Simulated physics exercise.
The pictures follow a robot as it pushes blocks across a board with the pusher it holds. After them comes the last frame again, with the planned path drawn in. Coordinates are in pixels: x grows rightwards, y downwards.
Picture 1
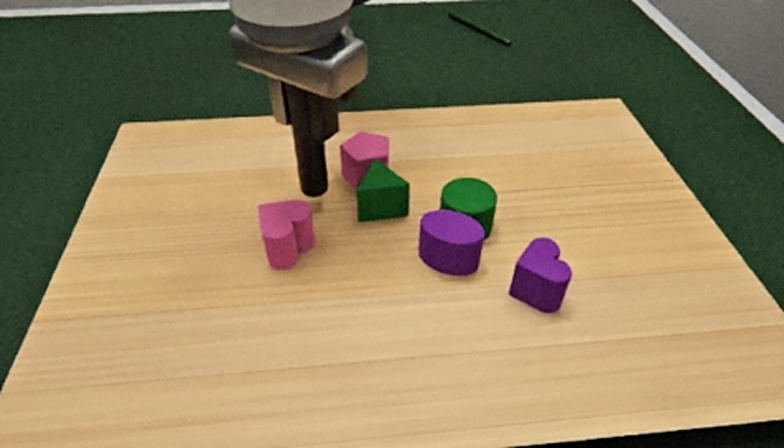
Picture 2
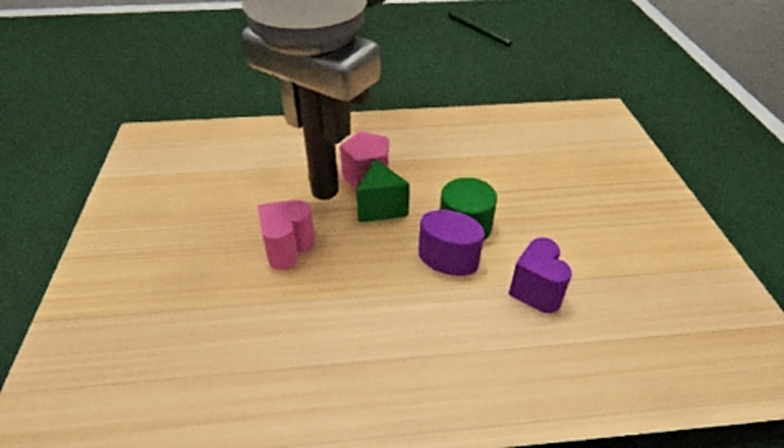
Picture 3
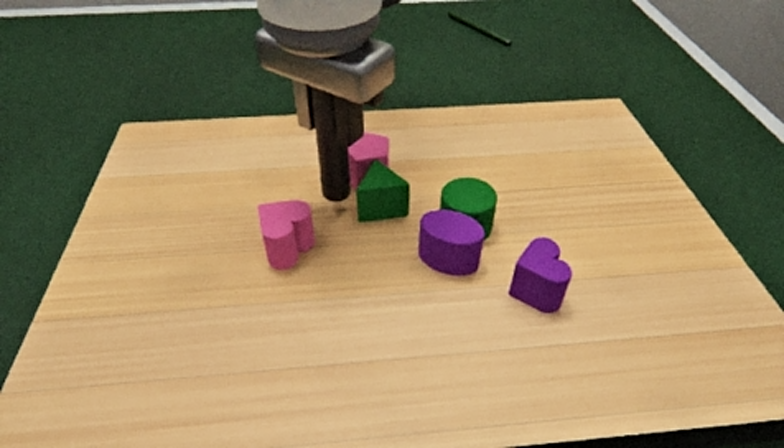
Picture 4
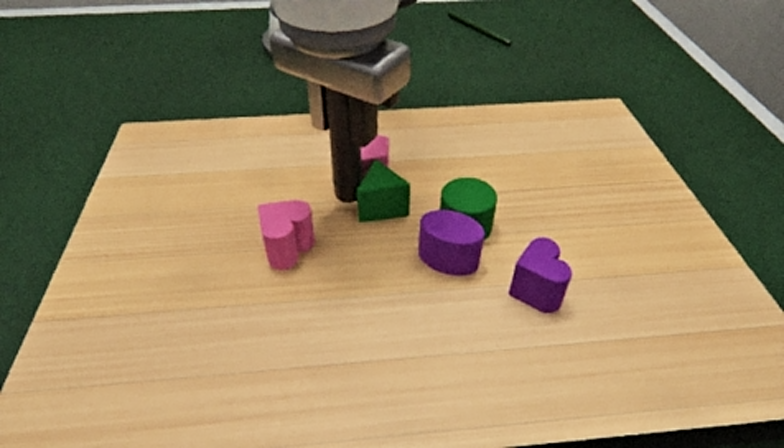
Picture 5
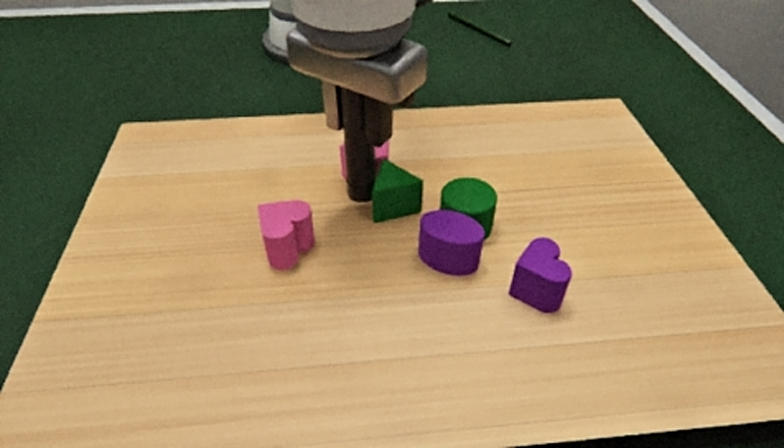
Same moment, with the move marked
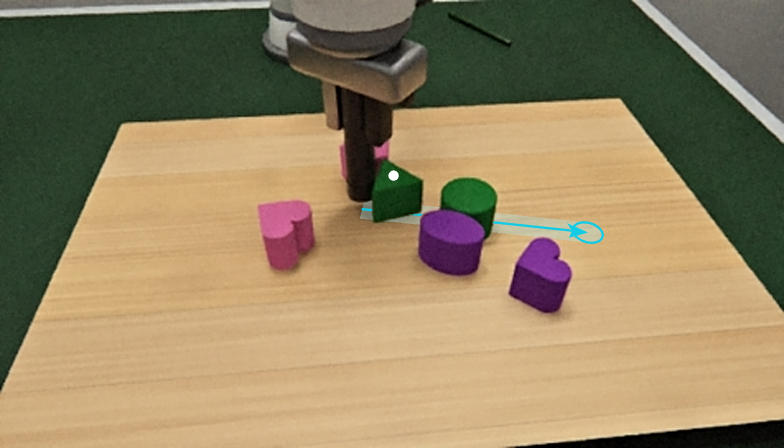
On a light wooden board over a green surface, a robotic arm's dark pusher moves slowly right among pink, green and purple blocks, passes in front of a pink pentagonal block, and nudges the green triangular block slightly right.
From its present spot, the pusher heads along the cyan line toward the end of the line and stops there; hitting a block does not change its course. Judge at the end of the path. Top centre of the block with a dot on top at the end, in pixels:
It sits at (471, 165).
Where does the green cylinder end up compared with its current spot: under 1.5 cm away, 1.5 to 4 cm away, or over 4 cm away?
It will move more than 4 cm.
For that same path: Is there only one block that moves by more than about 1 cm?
No
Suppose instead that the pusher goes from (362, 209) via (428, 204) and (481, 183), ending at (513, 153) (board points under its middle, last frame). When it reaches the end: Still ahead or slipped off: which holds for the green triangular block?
It slides aside on the way.
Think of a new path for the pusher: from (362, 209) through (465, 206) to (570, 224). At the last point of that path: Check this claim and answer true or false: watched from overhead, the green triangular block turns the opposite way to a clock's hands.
It is true.
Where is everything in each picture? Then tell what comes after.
In the first picture, pusher's lower end (315, 190); pink pentagonal block (366, 145); green triangular block (381, 177); green cylinder (470, 193).
In the second picture, pusher (325, 192); blocks still.
In the third picture, pusher (336, 194); blocks still.
In the fourth picture, pusher (349, 195); blocks still.
In the fifth picture, pusher (362, 195); pink pentagonal block hidden; green triangular block (394, 176); green cylinder (470, 193).
Drawn move, straight from (362, 209) to (588, 232); the dot is on the green triangular block.
What follows on the original path. One third of the way, pusher (438, 202); green triangular block (457, 167), turned 45° anticlockwise; green cylinder (490, 195).
Two thirds of the way, pusher (514, 210); green triangular block (471, 165), turned 80° anticlockwise; green cylinder (559, 209).
At the end, pusher (593, 218); pink pentagonal block still; green triangular block (471, 165), turned 80° anticlockwise; green cylinder (619, 231).
